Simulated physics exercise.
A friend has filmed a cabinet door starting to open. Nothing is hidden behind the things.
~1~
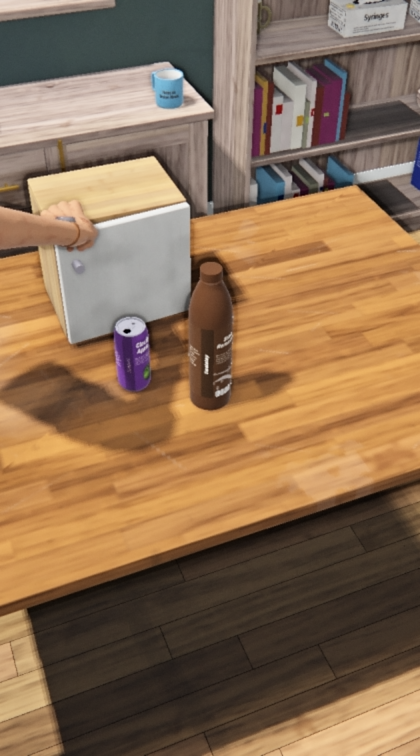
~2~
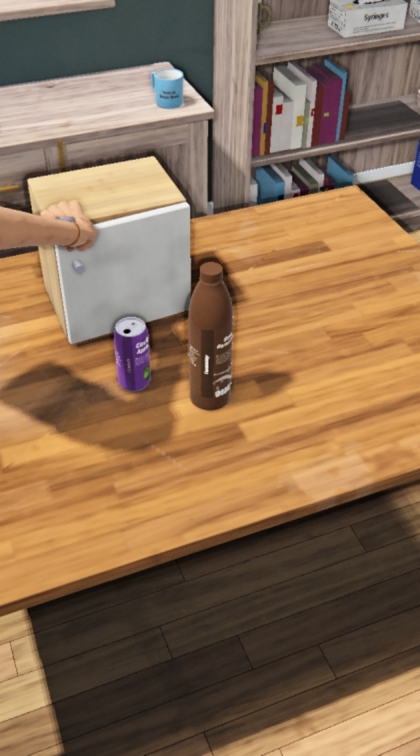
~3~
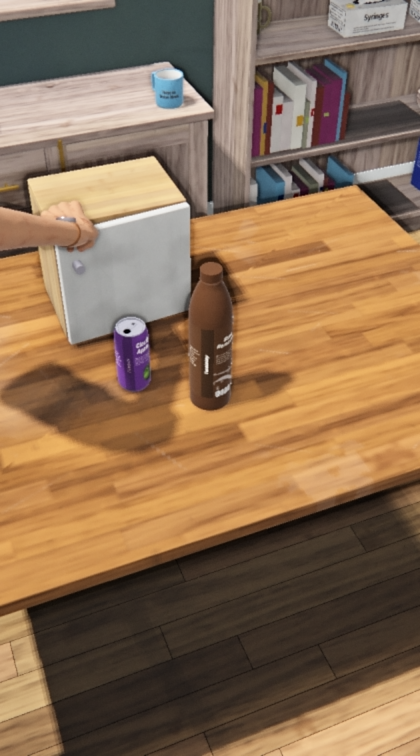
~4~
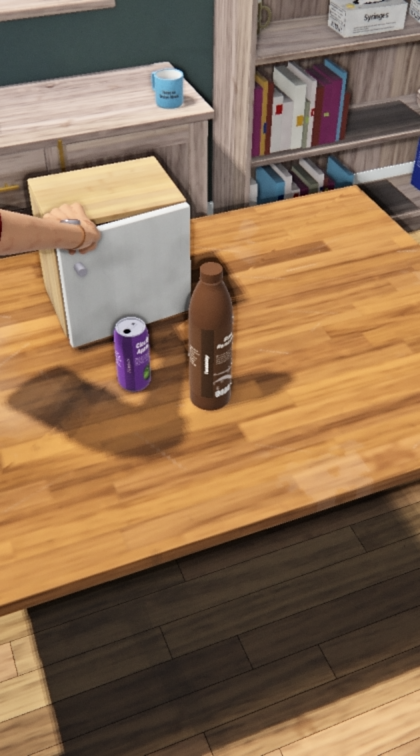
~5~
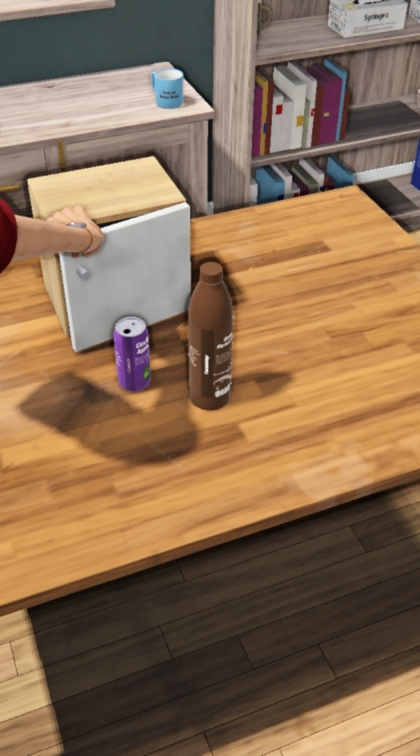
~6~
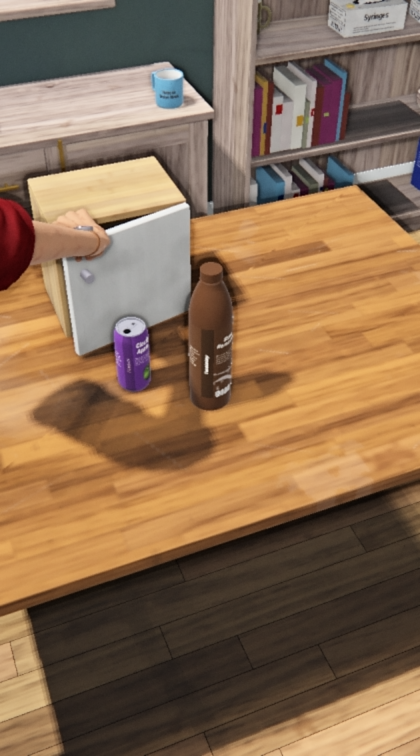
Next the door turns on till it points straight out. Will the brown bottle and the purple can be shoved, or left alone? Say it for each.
The brown bottle gets knocked, the purple can gets knocked.
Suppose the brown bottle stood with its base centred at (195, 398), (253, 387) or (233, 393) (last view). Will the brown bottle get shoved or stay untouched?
In that order, it gets shoved; gets knocked; is moved.
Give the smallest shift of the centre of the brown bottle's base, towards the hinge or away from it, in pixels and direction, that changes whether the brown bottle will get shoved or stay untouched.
Some 20 pixels, down.
Then, 1.26 s later than the last frame, door 64° open; brown bottle shifted a little near (236, 339); purple can shifted well along near (196, 372).
When it is over, the brown bottle gets shoved, near (301, 337); the purple can gets shoved, near (259, 365).
